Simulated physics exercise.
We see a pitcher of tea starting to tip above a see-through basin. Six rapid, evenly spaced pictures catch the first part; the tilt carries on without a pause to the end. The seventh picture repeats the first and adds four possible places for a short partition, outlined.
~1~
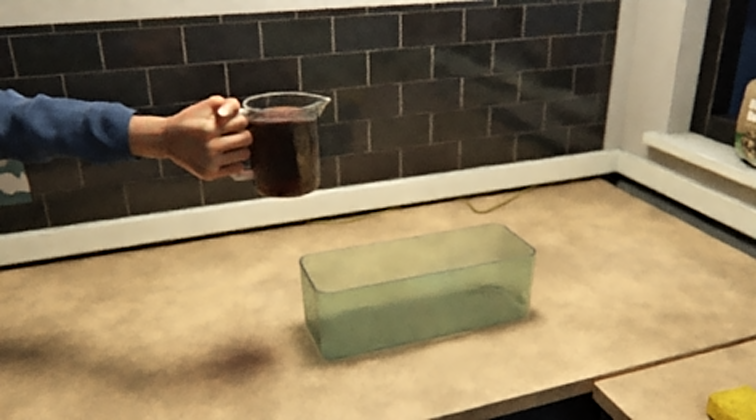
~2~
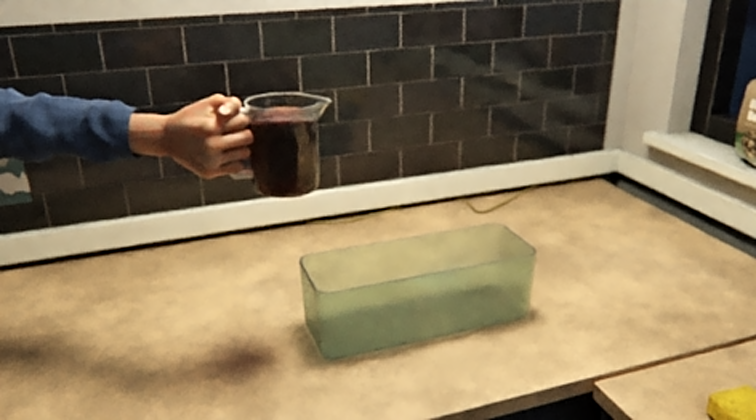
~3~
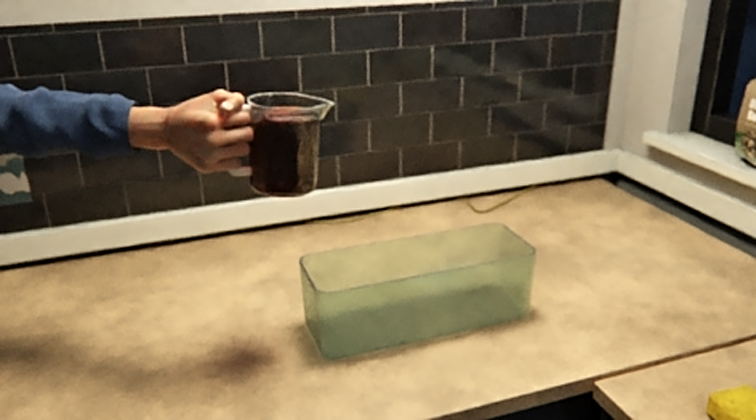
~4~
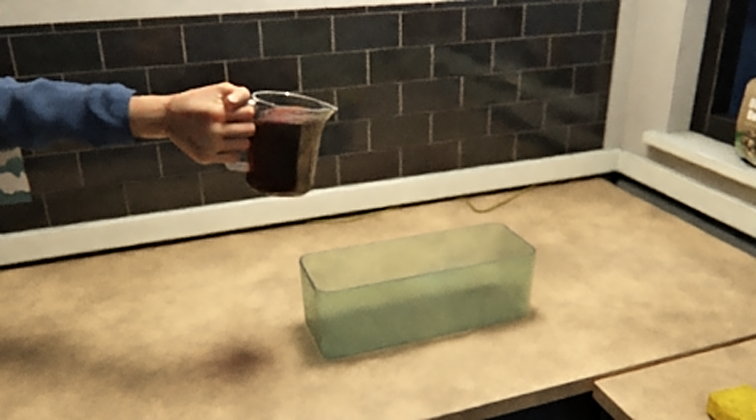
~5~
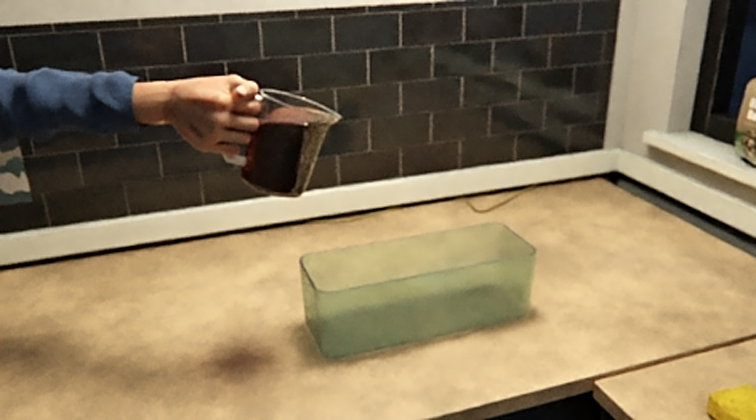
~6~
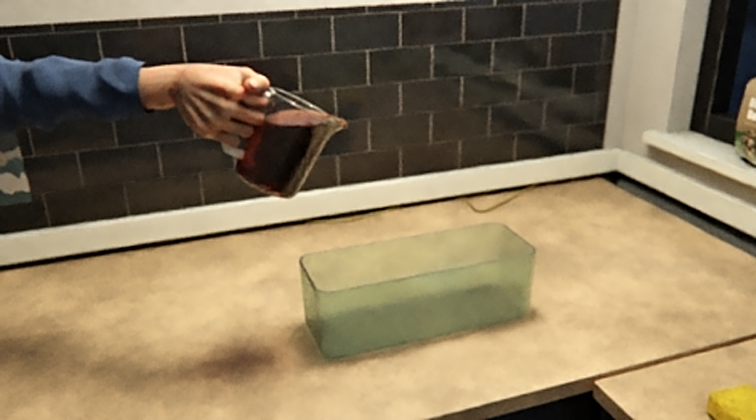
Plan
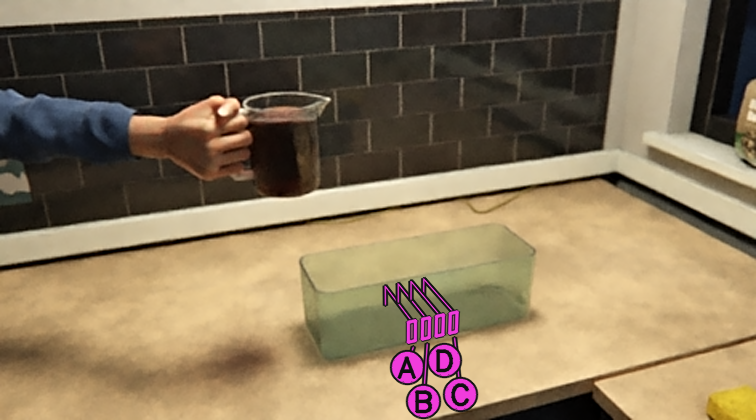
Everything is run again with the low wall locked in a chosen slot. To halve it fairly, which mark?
A works best here.
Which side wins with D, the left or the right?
More ends on the left.
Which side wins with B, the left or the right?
More ends on the left.
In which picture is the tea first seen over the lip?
In picture 6.
On the marked copy, A at (413, 347); B at (427, 343); C at (454, 337); D at (440, 340).
Choosing A, about 53 % ends left of the wall and 45 % right of it.
Choosing B, about 82 % ends left of the wall and 11 % right of it; 7 % is lost outside.
Choosing C, about 83 % ends left of the wall and 15 % right of it.
Choosing D, about 88 % ends left of the wall and 8 % right of it; 3 % is lost outside.
